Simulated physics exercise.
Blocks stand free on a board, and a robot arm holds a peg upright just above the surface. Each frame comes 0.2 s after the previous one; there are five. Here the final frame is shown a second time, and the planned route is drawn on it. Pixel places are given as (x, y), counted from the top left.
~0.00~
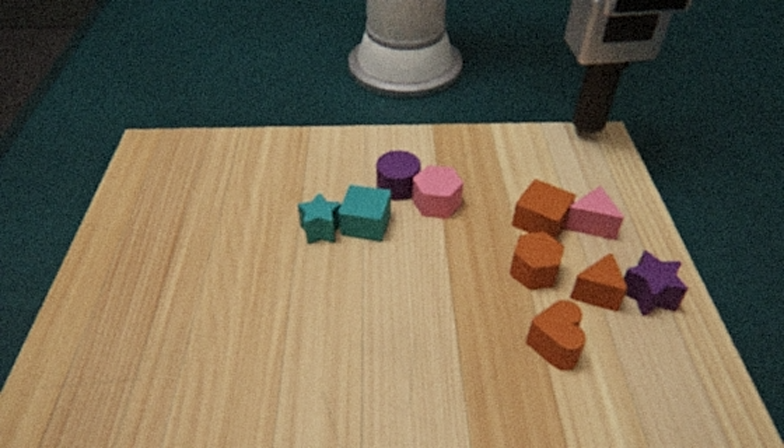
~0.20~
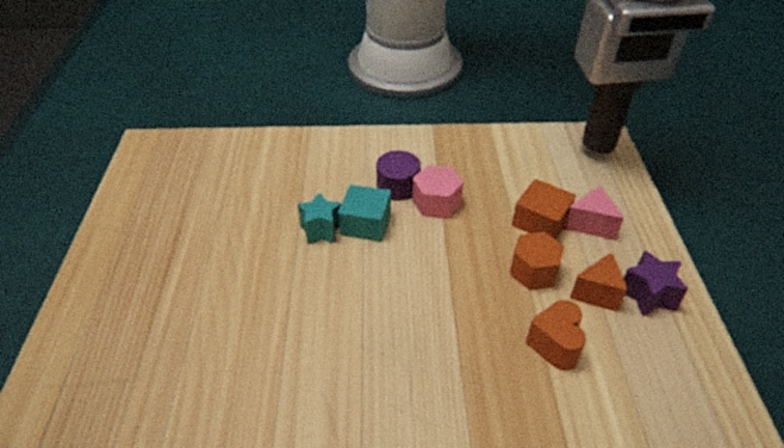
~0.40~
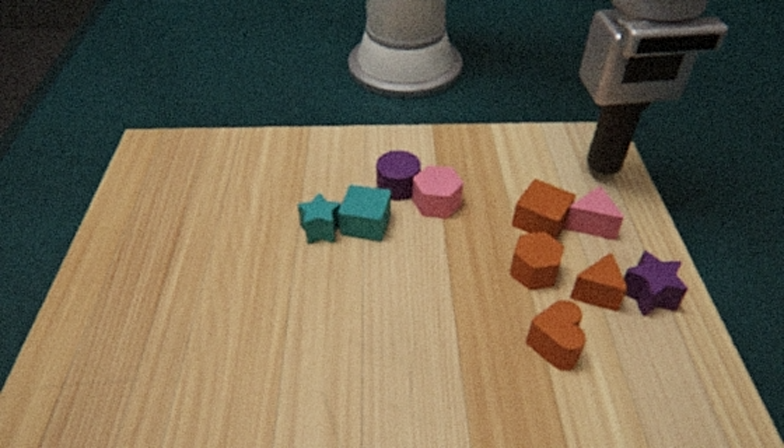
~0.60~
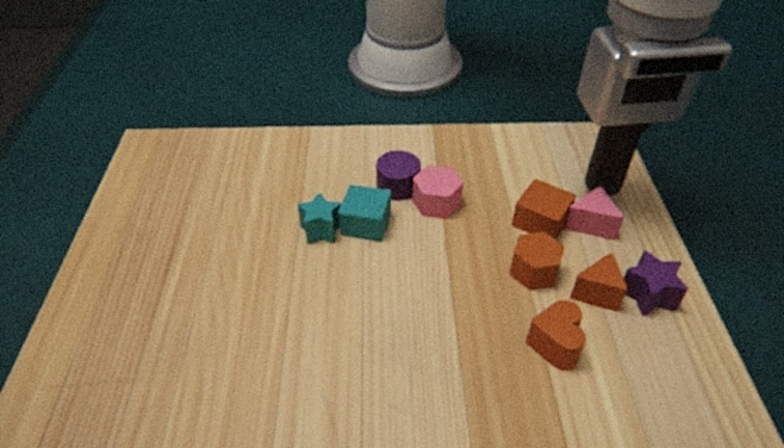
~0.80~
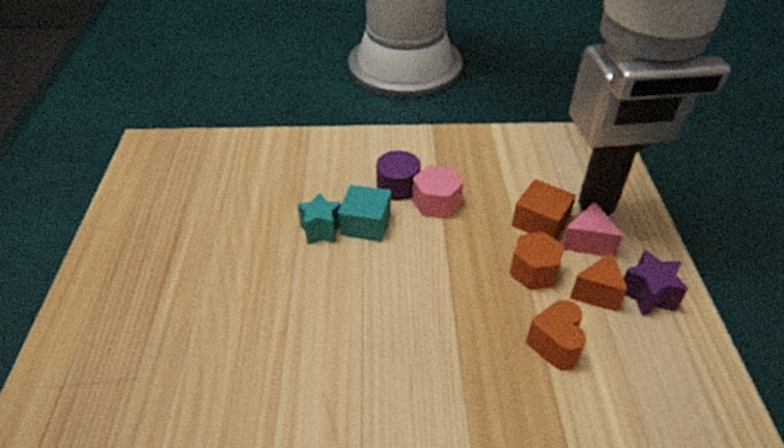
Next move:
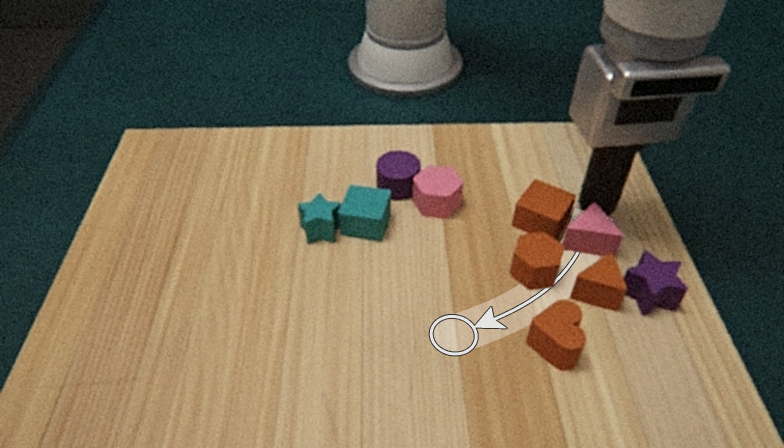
The clip shows colored blocks on a wooden board as a robot arm lowers its dark peg toward the viewer along the right side, then nudges the pink triangular block slightly nearer while the other blocks stay still.
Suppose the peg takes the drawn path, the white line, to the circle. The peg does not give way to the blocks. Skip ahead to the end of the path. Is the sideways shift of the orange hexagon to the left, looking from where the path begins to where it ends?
Answer: No.
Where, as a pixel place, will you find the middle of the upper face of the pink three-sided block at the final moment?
When the path ends, it will be at (581, 294).
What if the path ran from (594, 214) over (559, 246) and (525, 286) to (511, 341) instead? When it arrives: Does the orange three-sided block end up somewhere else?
That would be a yes.
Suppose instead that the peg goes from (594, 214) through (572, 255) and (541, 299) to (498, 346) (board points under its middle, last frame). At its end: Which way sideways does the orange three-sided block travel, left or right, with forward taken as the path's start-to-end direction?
It will end up to the left.
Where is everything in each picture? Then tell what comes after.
The first picture shows tip of the peg at (589, 124), middles of tops, orange hexagon at (539, 249), orange heart at (562, 323), pink three-sided block at (598, 203), orange three-sided block at (605, 272).
The second picture shows peg at (599, 144), nothing pushed.
The third picture shows peg at (604, 164), nothing pushed.
The fourth picture shows peg at (603, 185), nothing pushed.
The fifth picture shows peg at (597, 205), orange hexagon at (539, 249), orange heart at (562, 323), pink three-sided block at (595, 221), orange three-sided block at (605, 272).
The line goes from (594, 214) by way of (573, 261) and (525, 304) to (454, 335).
What follows on the original path. One third of the way, peg at (575, 252); pink three-sided block at (591, 267), turned 65° anticlockwise; orange three-sided block at (616, 288), turned 15° anticlockwise.
Two thirds of the way, peg at (527, 295); orange hexagon at (486, 262), turned 95° clockwise; orange heart at (562, 327); pink three-sided block at (581, 294), turned 105° anticlockwise; orange three-sided block at (620, 294), turned 40° anticlockwise.
At the end, peg at (455, 326); orange hexagon at (469, 264), turned 145° clockwise; orange heart at (562, 327); pink three-sided block at (581, 294), turned 105° anticlockwise; orange three-sided block at (620, 294), turned 40° anticlockwise.
